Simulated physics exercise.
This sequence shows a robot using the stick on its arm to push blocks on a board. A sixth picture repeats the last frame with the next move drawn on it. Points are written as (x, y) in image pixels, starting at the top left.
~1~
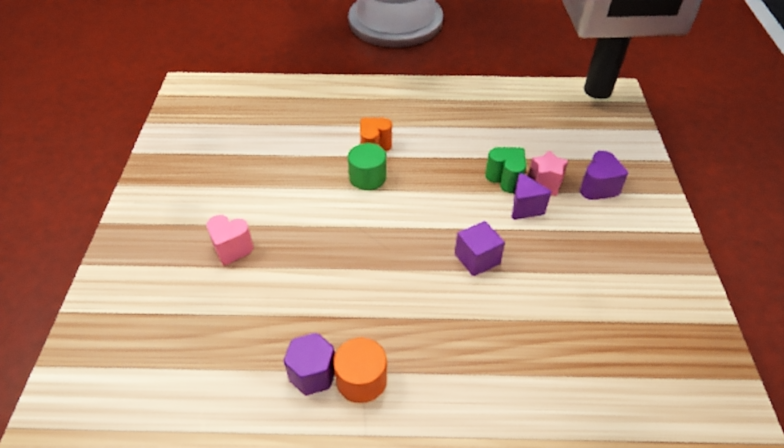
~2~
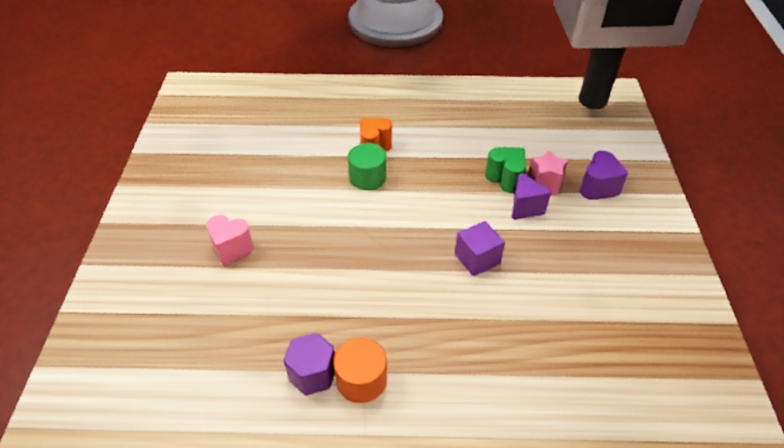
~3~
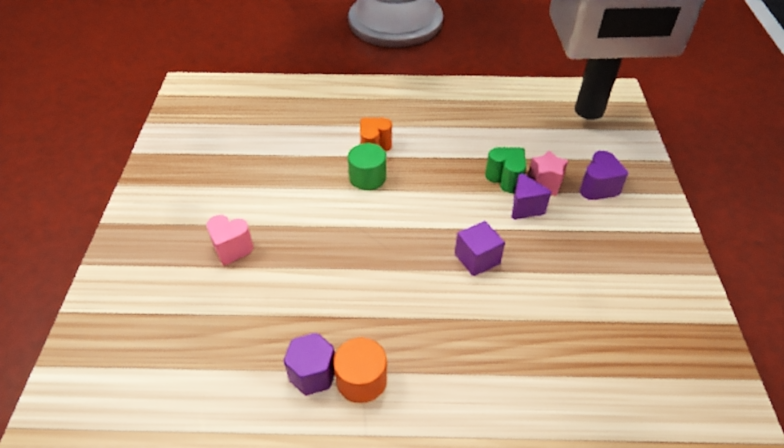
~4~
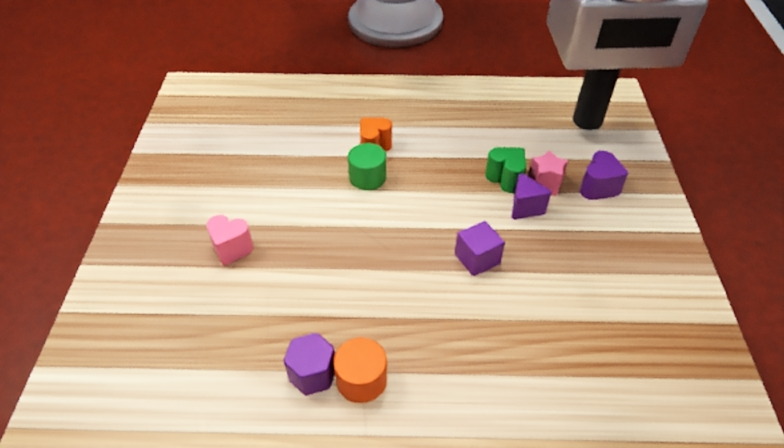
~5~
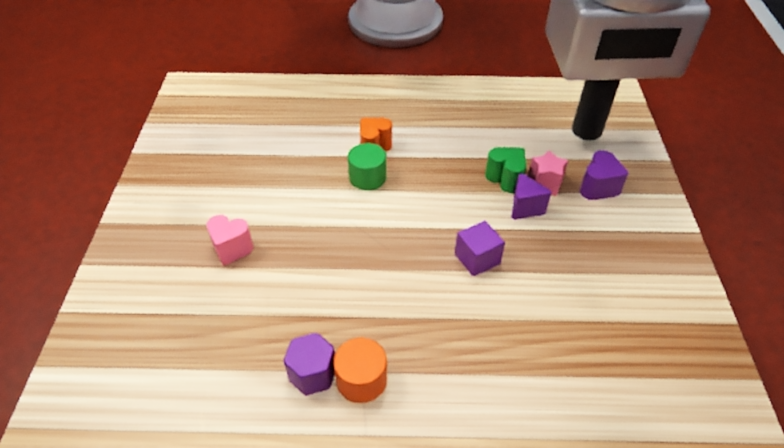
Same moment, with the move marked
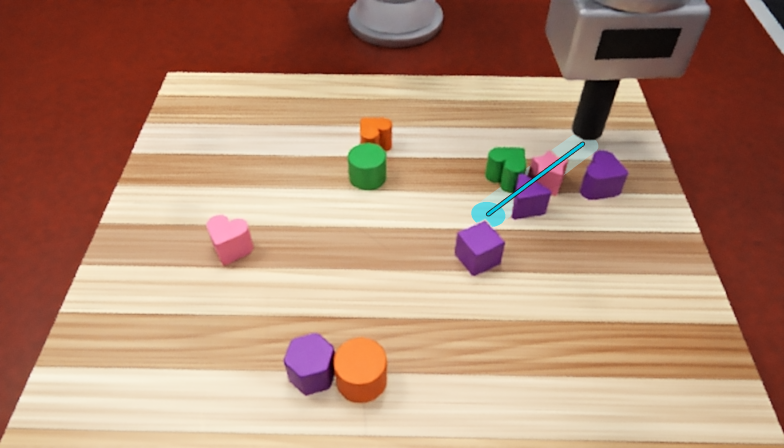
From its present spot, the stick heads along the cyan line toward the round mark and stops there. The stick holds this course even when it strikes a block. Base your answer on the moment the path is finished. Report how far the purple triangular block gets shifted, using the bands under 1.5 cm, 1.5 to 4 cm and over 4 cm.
Over 4 cm.
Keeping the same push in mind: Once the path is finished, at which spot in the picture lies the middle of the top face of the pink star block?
Somewhere near (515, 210).
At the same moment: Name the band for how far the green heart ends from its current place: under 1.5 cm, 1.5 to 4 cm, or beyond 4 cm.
That block covers between 1.5 and 4 cm.
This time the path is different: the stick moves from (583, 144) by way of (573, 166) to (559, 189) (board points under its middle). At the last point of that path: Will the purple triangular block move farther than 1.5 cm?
No, it doesn't check out.
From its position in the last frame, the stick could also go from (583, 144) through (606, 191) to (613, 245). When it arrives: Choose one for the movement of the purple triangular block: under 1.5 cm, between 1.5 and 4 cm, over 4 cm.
Goes under 1.5 cm.
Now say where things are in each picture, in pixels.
Lower end of the stick at (598, 91), tops of blocks, green heart at (510, 157), purple triangular block at (530, 187), pink star block at (551, 162), purple heart at (606, 166), in the first picture.
Stick at (593, 101), blocks as before, in the second picture.
Stick at (589, 111), blocks as before, in the third picture.
Stick at (587, 121), blocks as before, in the fourth picture.
Stick at (587, 131), green heart at (510, 157), purple triangular block at (530, 187), pink star block at (551, 162), purple heart at (606, 166), in the fifth picture.
The drawn path runs straight from (583, 144) to (488, 214).
The first path, step by step. One third of the way, stick at (557, 153); nothing pushed yet.
Two thirds of the way, stick at (525, 176); green heart at (492, 161), turned 30° clockwise; purple triangular block at (518, 205); pink star block at (531, 189), turned 40° anticlockwise.
At the end, stick at (491, 201); green heart at (485, 162), turned 45° clockwise; purple triangular block at (514, 233), turned 40° anticlockwise; pink star block at (515, 210), turned 80° anticlockwise; purple heart not moved.
